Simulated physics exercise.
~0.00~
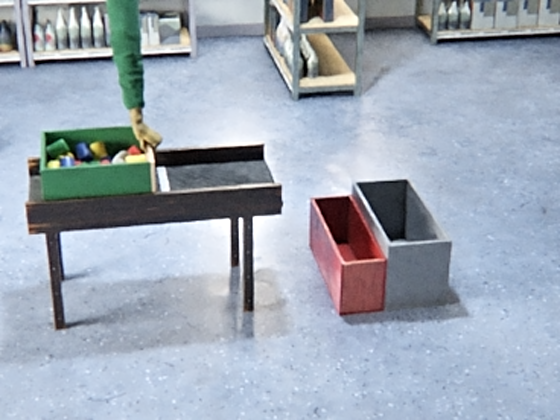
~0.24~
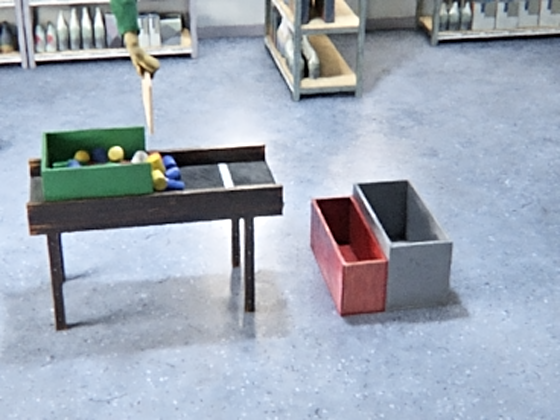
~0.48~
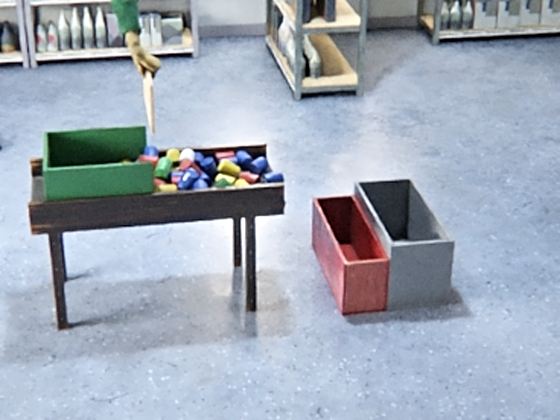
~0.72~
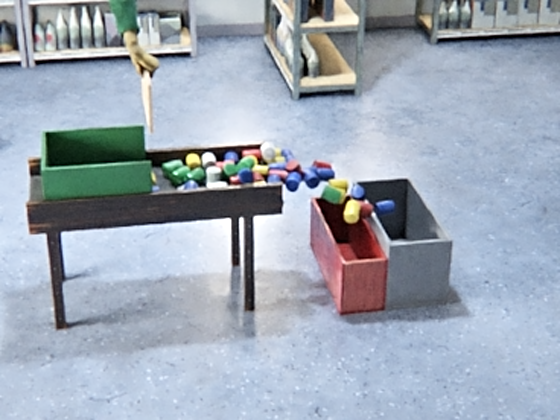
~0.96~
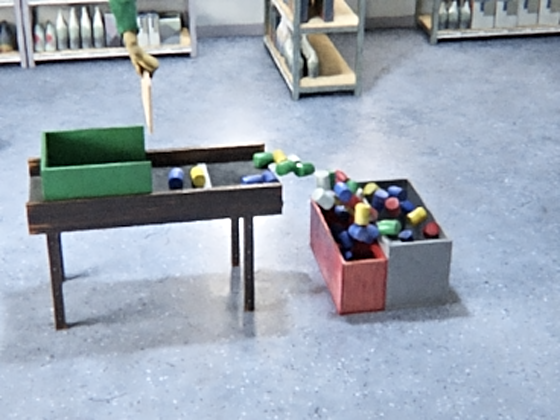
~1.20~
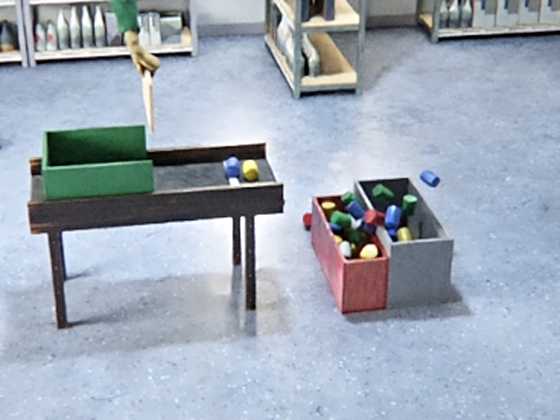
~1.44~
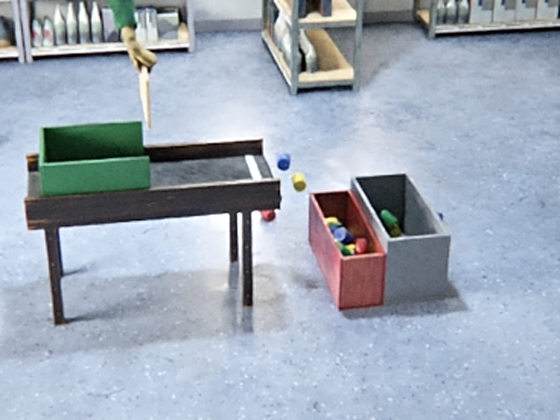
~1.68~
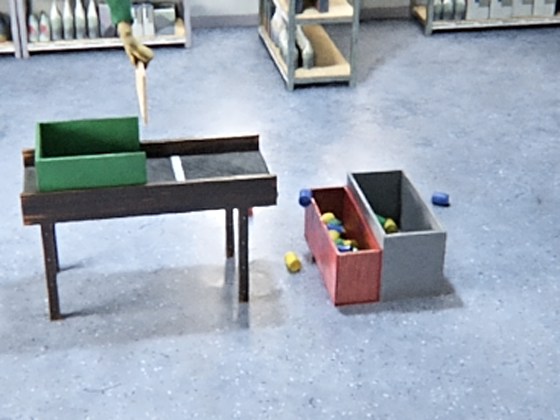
In a workshop, a belt carries colourful pieces from a green pen into red and grey tubs, spilling some.
